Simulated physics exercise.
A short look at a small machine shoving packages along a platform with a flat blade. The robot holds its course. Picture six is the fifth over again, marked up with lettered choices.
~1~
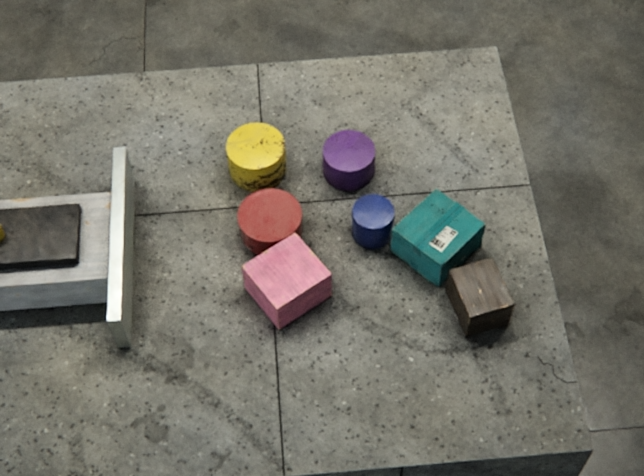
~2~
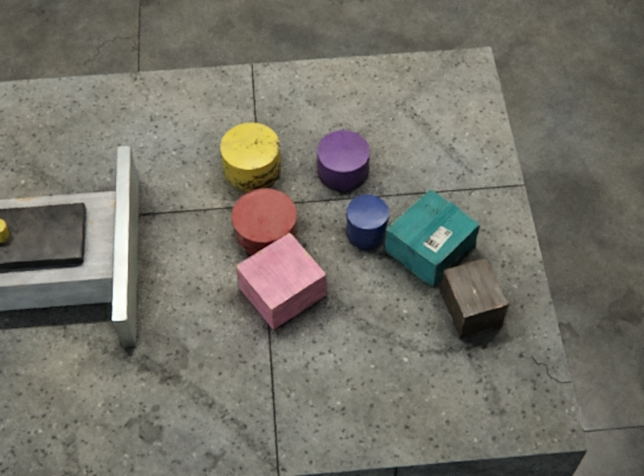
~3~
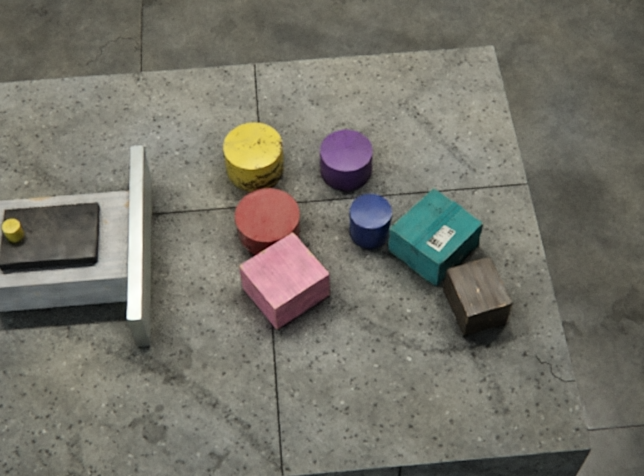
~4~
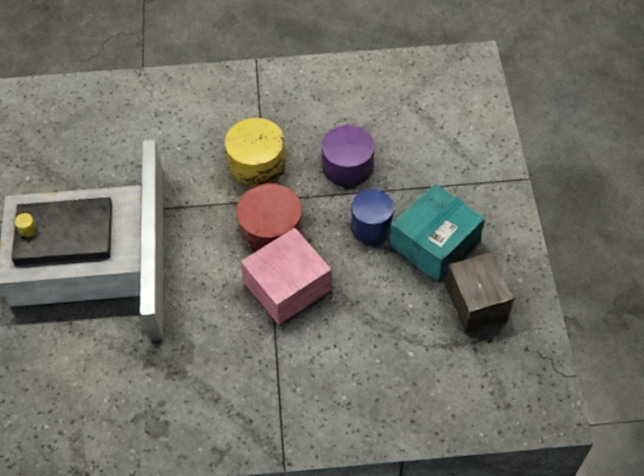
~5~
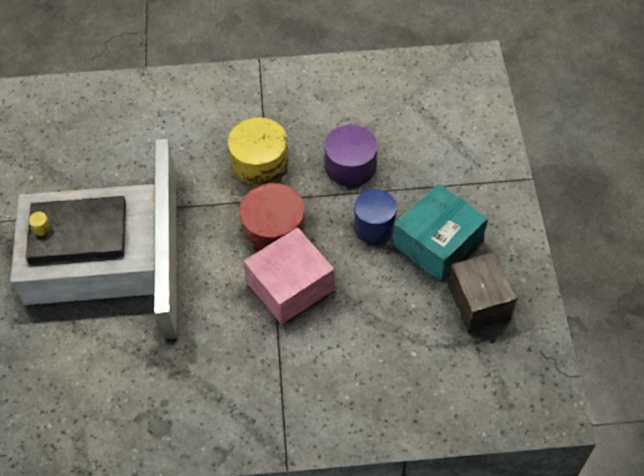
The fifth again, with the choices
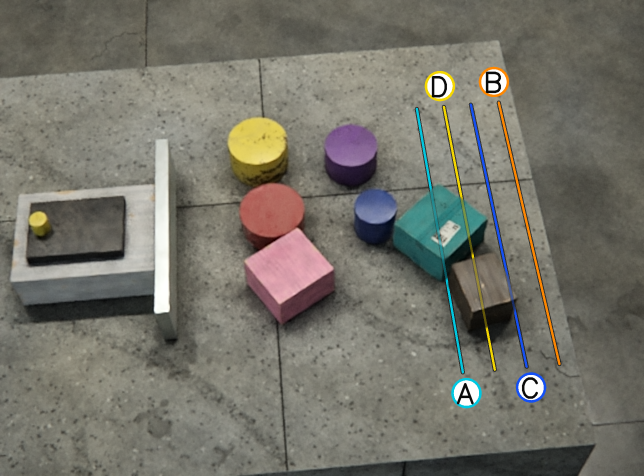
In this clip, a small machine with a flat upright blade moves steadily right across a gray speckled platform, while yellow, purple, red and blue cylinders and pink, teal and dark brown blocks sit clustered ahead of it, untouched.
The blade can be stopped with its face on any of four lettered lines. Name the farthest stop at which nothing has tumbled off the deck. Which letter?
The farthest safe stop is A.
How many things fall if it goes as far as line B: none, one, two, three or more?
By then, three or more.
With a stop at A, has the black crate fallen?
By then, no.
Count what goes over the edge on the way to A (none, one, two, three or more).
In all, none.
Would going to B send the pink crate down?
Yes.
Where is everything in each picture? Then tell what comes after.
Blue canister (373, 222); pink crate (287, 281); turquoise parcel (438, 237), in the first picture.
Robot (43, 234); yellow canister (252, 157), in the second picture.
Robot (58, 234); red pail (268, 223), in the third picture.
Robot (70, 229); blue canister (372, 217), in the fourth picture.
Robot (84, 227); turquoise parcel (440, 232); yellow canister (259, 152); purple canister (351, 155), in the fifth picture.
On the copy, A at (438, 230); B at (527, 222); C at (496, 225); D at (467, 227).
On A. First, robot (183, 219); yellow canister (293, 148); pink crate (316, 278).
Then, robot (282, 211); turquoise parcel (463, 238); blue canister (441, 197).
Finally, robot (359, 205); turquoise parcel (531, 227); black crate (544, 292); nothing has fallen.
By contrast, B drops the red pail, black crate, blue canister, pink crate and turquoise parcel; C drops the black crate, blue canister and turquoise parcel; D drops the black crate, blue canister and turquoise parcel.
